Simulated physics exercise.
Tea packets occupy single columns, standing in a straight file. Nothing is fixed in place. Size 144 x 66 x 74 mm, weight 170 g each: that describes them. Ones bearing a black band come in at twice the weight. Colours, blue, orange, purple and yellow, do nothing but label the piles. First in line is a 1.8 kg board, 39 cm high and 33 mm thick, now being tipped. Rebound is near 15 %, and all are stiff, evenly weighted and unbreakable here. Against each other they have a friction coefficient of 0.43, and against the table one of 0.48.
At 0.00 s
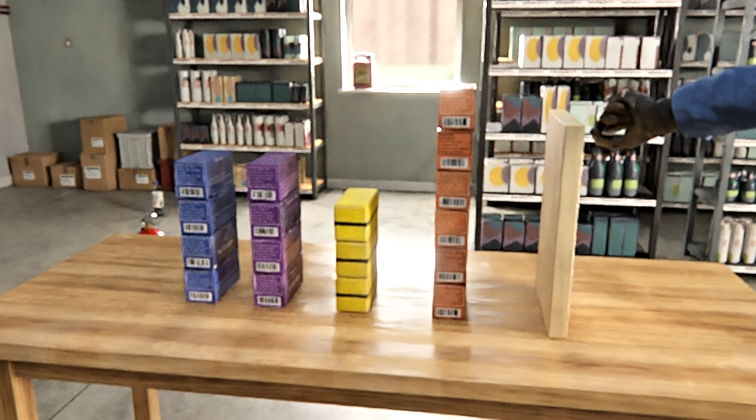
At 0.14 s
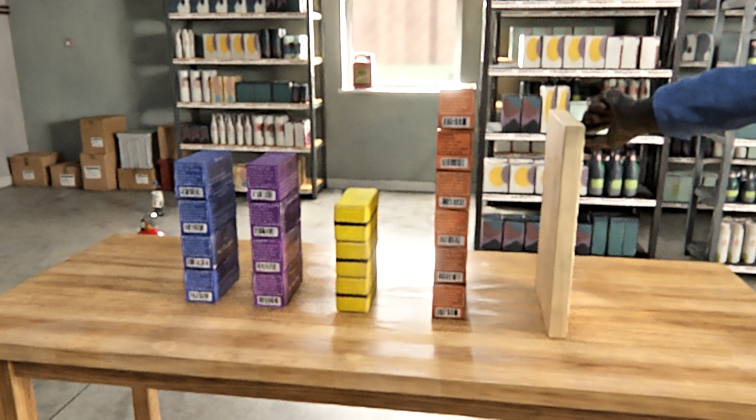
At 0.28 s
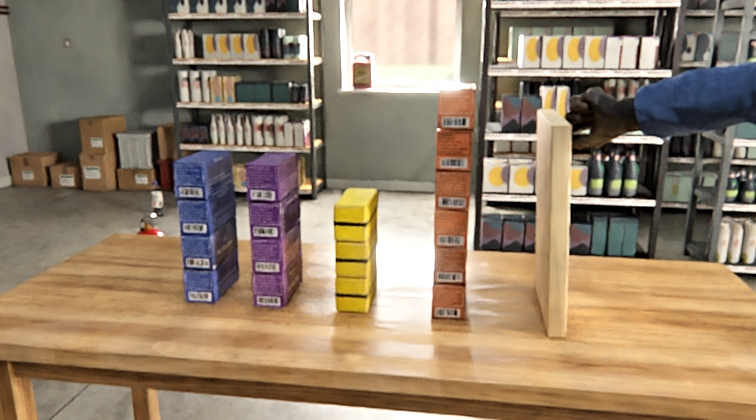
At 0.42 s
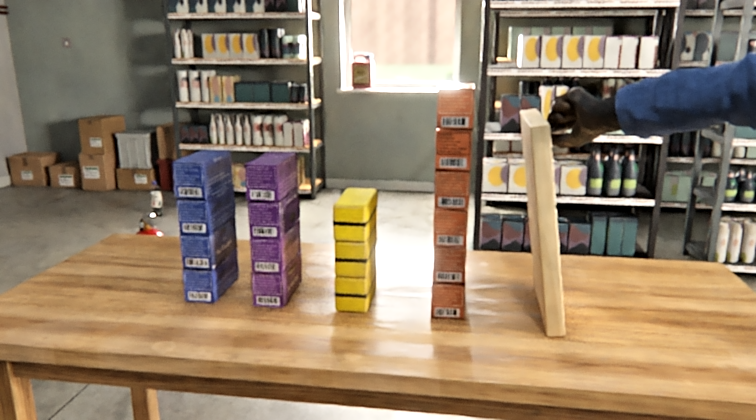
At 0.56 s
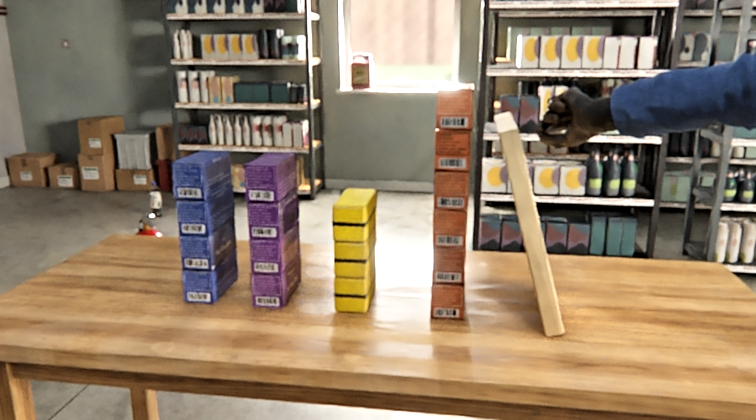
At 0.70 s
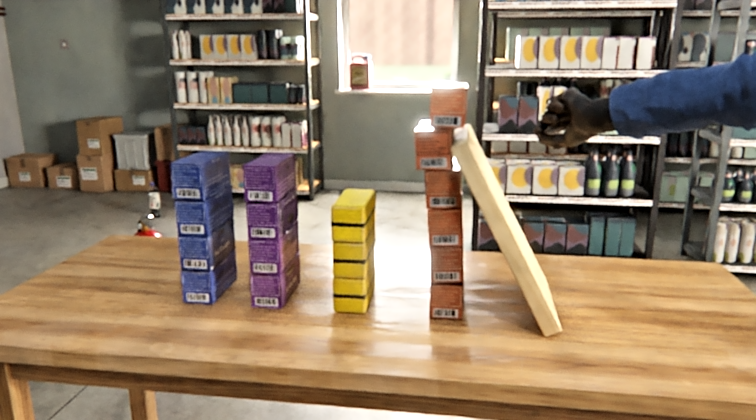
At first, a gloved hand reaches from the right toward an upright wooden board beside orange, yellow, purple and blue stacks of packets on a table. The hand pushes the board, which tilts left while the stacks stay still. The board then meets the orange stack, shifting its upper packets slightly left.
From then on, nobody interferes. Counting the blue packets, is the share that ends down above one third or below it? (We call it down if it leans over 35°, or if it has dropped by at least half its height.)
The share is above one third.
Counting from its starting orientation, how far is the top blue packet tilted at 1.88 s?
Angle from initial pose, roughly 170 deg - estimate.
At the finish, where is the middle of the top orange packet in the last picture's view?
It comes to rest around (412, 236) in the last view.
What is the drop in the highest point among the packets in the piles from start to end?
Roughly 25 centimetres lower at the end.
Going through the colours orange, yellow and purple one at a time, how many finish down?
Down at the end - orange 5, yellow 2, purple 4.
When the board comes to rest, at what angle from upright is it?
Roughly 90 degrees off upright.
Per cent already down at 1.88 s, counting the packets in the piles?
It's 90 percent at that point.
By 0.86 s, board 45° from upright; none of the 4 blue packets down (1 of 17 in all colours); top blue packet unmoved; top orange packet tilted 64°, 7 cm lower.
By 1.04 s, board 76° from upright; none of the 4 blue packets down (7 of 17 in all colours); top blue packet unmoved; top orange packet upside down.
By 1.32 s, board 80° from upright; 4 of the 4 blue packets down (15 of 17 in all colours); top blue packet tilted 38°, 37 mm lower; top orange packet upside down.
By 1.88 s, board 90° from upright; 4 of the 4 blue packets down (15 of 17 in all colours); top blue packet upside down; top orange packet upside down.
When it is over (2.2 s), board 90° from upright; 4 of the 4 blue packets down (15 of 17 in all colours); top blue packet tilted 72°, 96 cm lower; top orange packet upside down. That is 100 per cent. In pixels of the last frame, middles, top orange packet near (412, 236).
